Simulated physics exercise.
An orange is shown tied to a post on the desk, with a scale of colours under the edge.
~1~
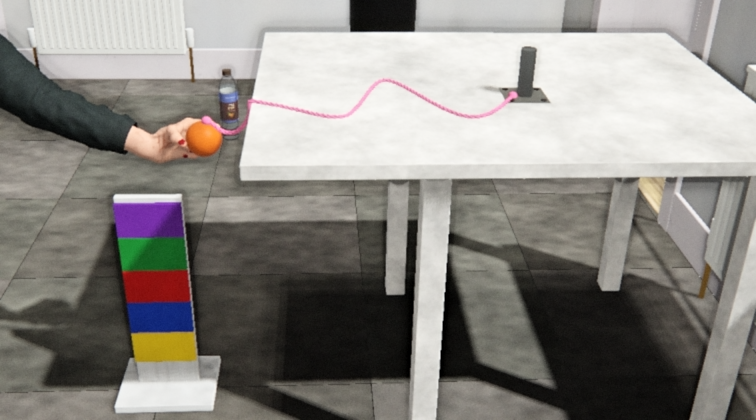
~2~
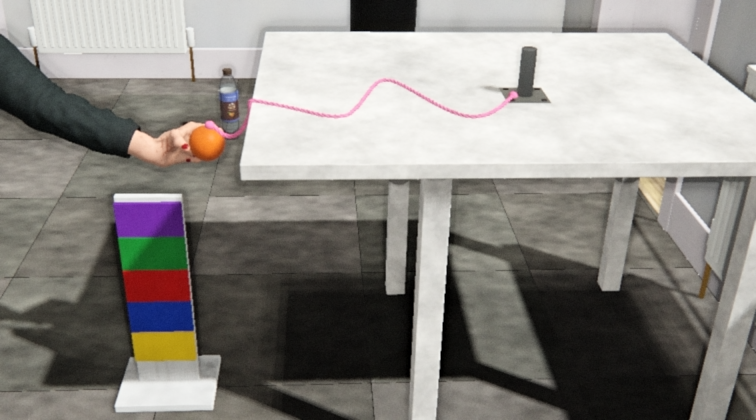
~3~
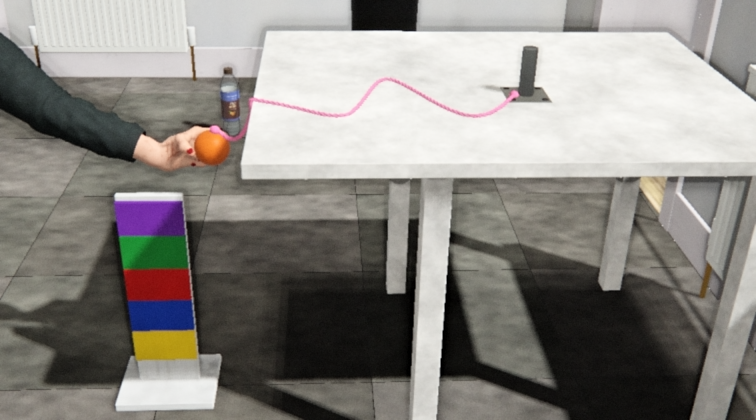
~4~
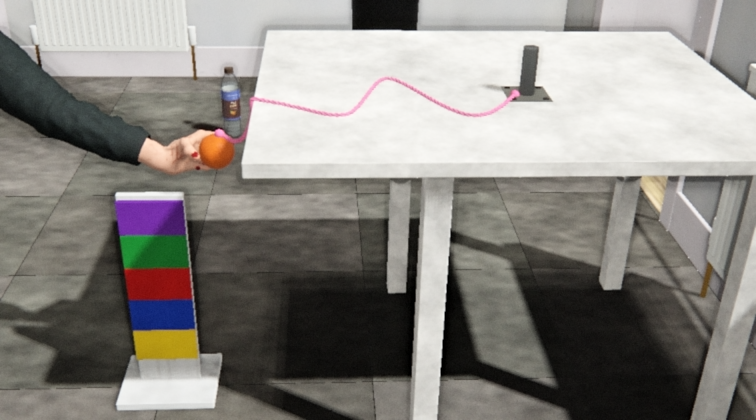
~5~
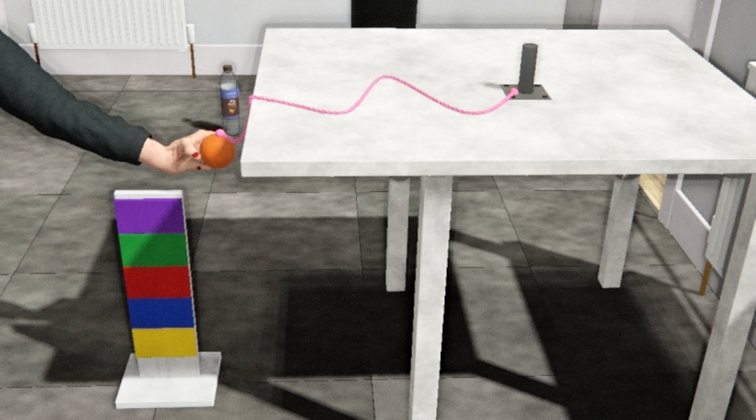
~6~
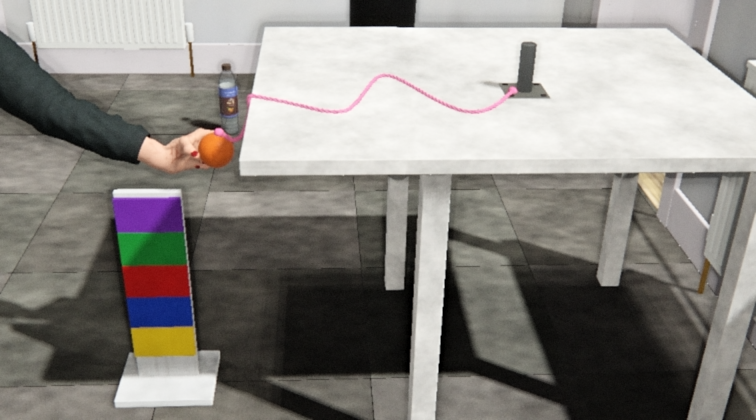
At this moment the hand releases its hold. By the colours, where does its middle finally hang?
At the blue band.
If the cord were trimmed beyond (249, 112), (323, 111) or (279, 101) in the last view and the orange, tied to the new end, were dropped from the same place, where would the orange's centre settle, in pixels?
In turn, (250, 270) for the first, (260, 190) for the second and (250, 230) for the third.
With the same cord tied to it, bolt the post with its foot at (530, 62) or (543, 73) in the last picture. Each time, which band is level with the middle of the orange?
It would be red; red.
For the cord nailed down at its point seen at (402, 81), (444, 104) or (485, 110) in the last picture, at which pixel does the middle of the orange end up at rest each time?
About (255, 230), (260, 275) and (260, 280).
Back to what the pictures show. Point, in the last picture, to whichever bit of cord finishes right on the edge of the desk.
That spot is near (366, 90).
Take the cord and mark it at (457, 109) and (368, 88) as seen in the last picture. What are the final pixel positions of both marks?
The first one ends up at (417, 91) and the second one at (256, 95).
Soon after, orange near (288, 303); level with blue.
After that, orange near (247, 309); level with blue.
In the end, orange near (267, 313); level with blue. Its middle rests at the blue band.
